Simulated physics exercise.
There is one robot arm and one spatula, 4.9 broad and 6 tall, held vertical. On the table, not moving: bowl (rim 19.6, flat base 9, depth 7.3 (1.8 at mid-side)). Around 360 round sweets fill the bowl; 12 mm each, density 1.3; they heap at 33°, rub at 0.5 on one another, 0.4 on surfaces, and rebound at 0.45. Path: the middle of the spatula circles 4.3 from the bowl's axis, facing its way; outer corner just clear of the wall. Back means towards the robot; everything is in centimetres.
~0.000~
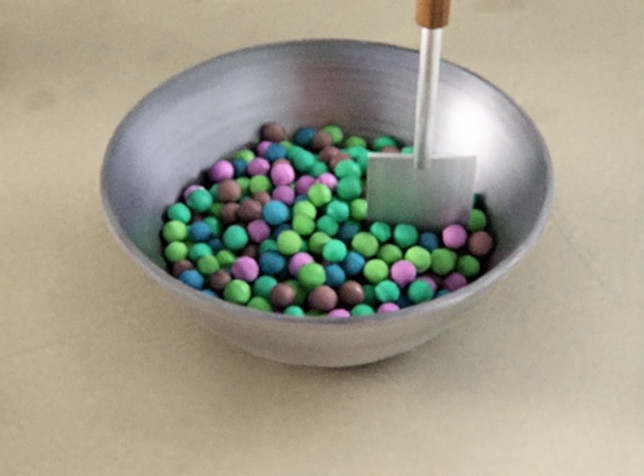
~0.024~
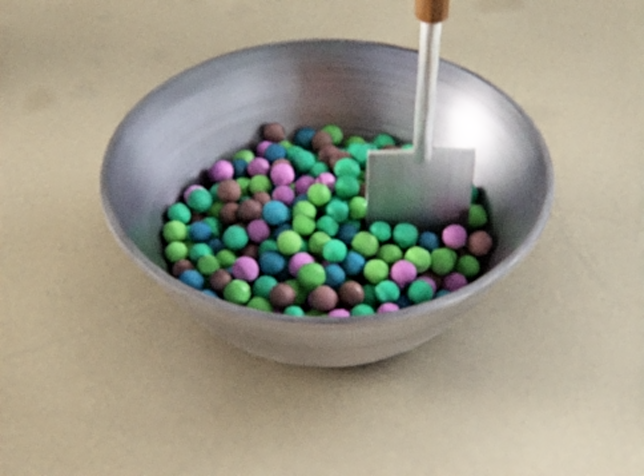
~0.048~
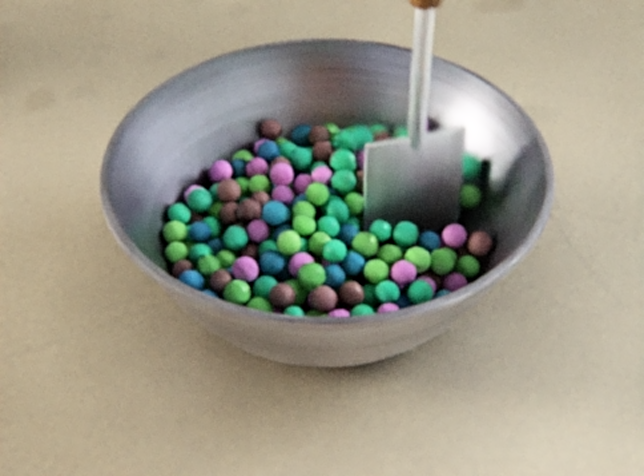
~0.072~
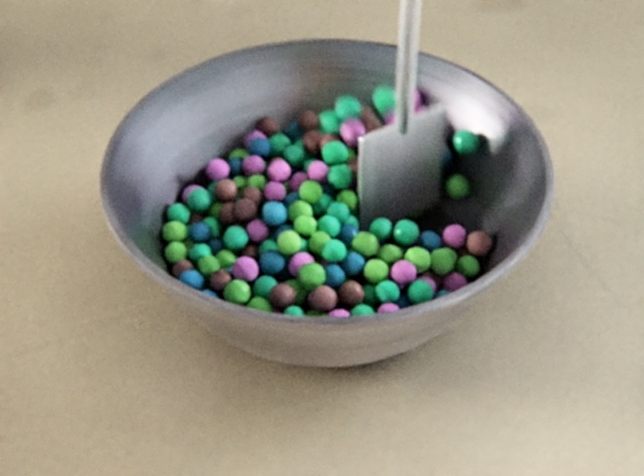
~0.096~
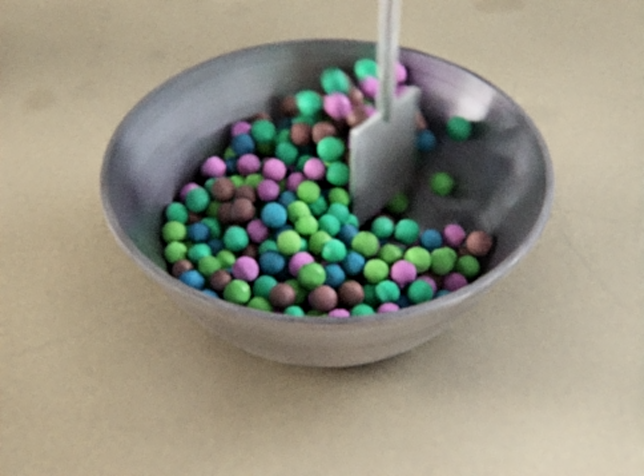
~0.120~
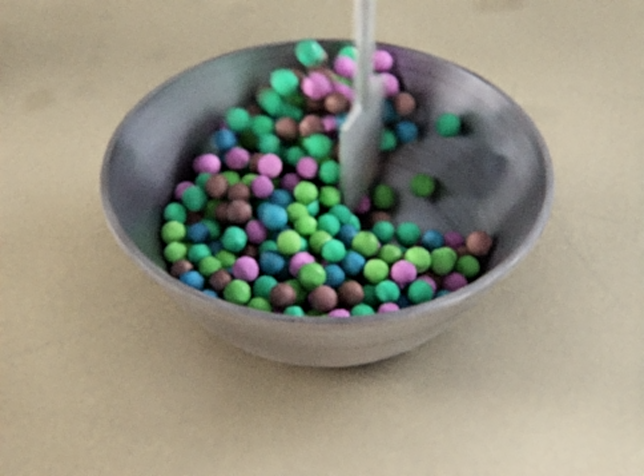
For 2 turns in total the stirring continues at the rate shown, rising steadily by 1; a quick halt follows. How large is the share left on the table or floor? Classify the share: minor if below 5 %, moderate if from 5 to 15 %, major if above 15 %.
Major, above 15 %.
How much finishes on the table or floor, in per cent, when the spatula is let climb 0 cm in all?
Around 25 %.
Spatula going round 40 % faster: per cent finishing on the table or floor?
It would come to around 40 percent.
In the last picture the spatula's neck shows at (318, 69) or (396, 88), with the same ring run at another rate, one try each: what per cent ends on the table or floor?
Roughly 40 per cent on the first try and 5 per cent on the second.
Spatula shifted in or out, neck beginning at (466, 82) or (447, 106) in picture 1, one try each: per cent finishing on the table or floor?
Roughly 0 % and 20 %.
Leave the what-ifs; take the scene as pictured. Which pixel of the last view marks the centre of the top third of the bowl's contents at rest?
Near (414, 191).
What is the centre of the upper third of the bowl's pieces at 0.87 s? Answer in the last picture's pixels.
(233, 270).
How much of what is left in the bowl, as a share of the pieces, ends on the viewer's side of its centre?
Roughly 45 percent of it.
After 0.49 s, 324° round, highest piece 10 above the table; 329 in the bowl, 27 on the table or floor, 8 in flight or on the tool.
After 0.87 s, 219° round, highest piece 11 above the table; 297 in the bowl, 63 on the table or floor, 4 in flight or on the tool.
After 1.25 s, 0° round, highest piece 7 above the table; 280 in the bowl, 84 on the table or floor.
After 1.95 s, 0° round, highest piece 7 above the table; 280 in the bowl, 84 on the table or floor.
At rest, 280 in the bowl, 84 on the table or floor. That is 23 % on the table or floor.
